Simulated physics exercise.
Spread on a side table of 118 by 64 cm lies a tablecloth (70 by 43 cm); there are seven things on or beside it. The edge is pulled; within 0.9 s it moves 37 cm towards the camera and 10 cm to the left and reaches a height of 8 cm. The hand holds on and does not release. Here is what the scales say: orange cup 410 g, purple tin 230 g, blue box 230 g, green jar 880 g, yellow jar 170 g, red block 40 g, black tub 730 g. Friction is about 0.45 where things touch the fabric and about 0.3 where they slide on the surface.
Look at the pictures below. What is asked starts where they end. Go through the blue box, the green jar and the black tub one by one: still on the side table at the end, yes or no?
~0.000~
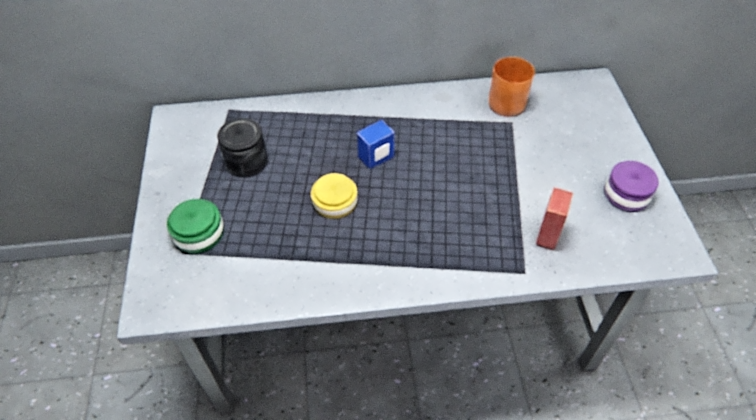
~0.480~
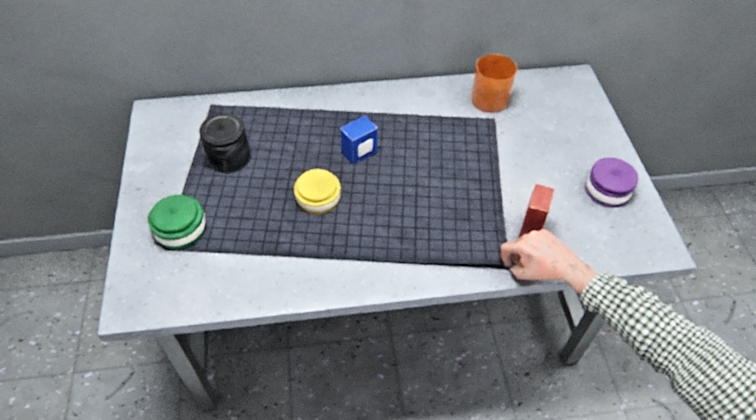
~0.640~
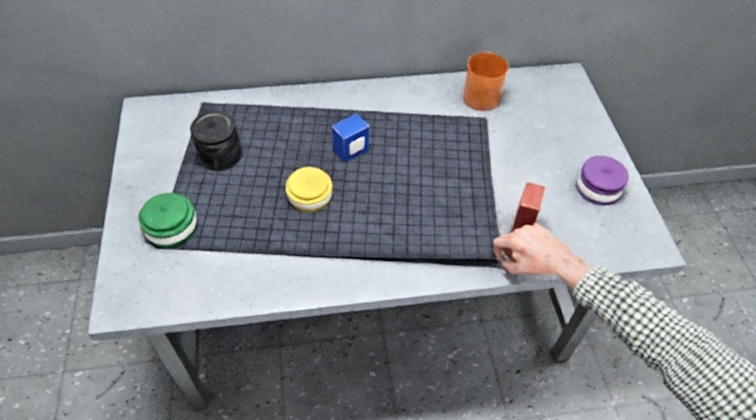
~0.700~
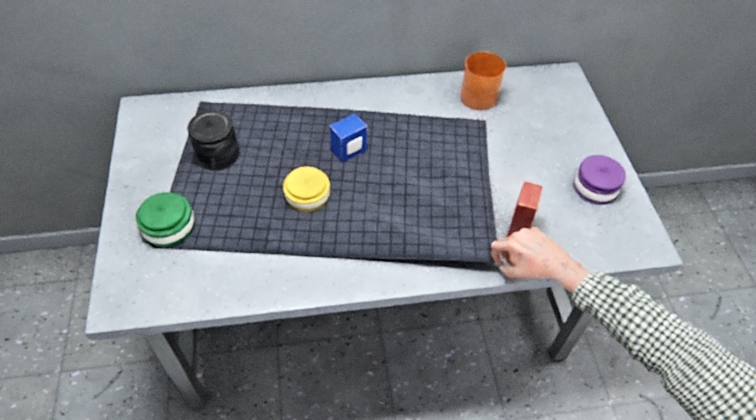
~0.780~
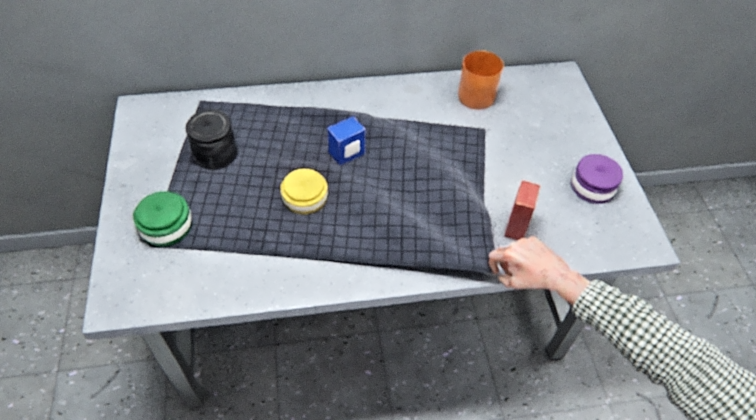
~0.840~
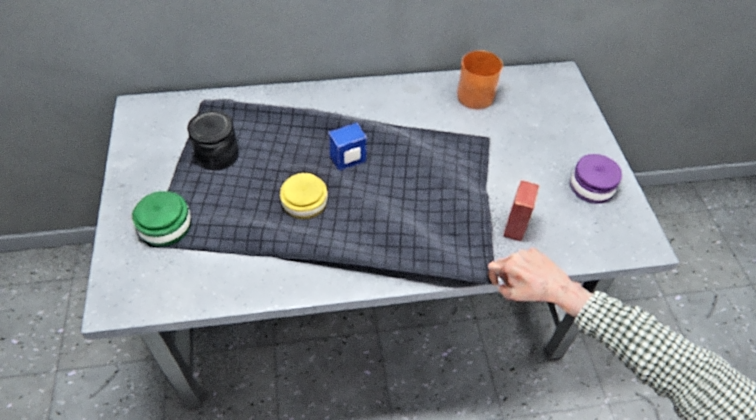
Blue box - yes; green jar - yes; black tub - yes.
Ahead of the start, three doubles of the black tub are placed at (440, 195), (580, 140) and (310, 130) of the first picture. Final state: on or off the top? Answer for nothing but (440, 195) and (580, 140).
Log, listed order - lost / kept.
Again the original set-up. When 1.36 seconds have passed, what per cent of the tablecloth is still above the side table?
Roughly 65%.
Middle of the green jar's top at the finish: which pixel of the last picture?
At about (204, 233).
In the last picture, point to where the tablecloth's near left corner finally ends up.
Around (182, 261).
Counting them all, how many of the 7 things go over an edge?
1.
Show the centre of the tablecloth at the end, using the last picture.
About (385, 277).
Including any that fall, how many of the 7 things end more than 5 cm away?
5 of them.
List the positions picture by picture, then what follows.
In the first frame, blue box (376, 132); green jar (192, 216); black tub (239, 133); tablecloth corners (229, 110) (512, 123) (526, 274).
In the second frame, tablecloth corners (211, 105) (495, 119); grip (509, 264).
In the third frame, tablecloth corners (202, 102) (487, 118); grip (502, 259).
In the fourth frame, tablecloth corners (200, 102) (486, 120); grip (500, 263).
In the fifth frame, yellow jar (304, 183); blue box (346, 128); tablecloth corners (200, 101) (486, 129); grip (498, 272).
In the sixth frame, blue box (348, 134); green jar (158, 208); black tub (210, 125); tablecloth corners (204, 100) (490, 138); grip (497, 283).
After 1.0 s, 95 % of the tablecloth is still over the top; blue box 11 cm off its start, black tub 6 cm off its start, green jar 1 cm off its start.
After 1.2 s, 80 % of the tablecloth is still over the top; blue box 21 cm off its start, black tub 13 cm off its start, green jar 5 cm off its start.
After 1.4 s, 65 % of the tablecloth is still over the top; blue box 30 cm off its start at (411, 223), black tub 20 cm off its start at (282, 163), green jar 10 cm off its start at (198, 228).
After 1.5 s, 60 % of the tablecloth is still over the top; blue box 34 cm off its start, black tub 24 cm off its start, green jar 12 cm off its start.
After 3.1 s, 55 % of the tablecloth is still over the top; blue box 34 cm off its start at (420, 239), black tub 24 cm off its start at (293, 172), green jar 12 cm off its start at (204, 233), red block over the edge.
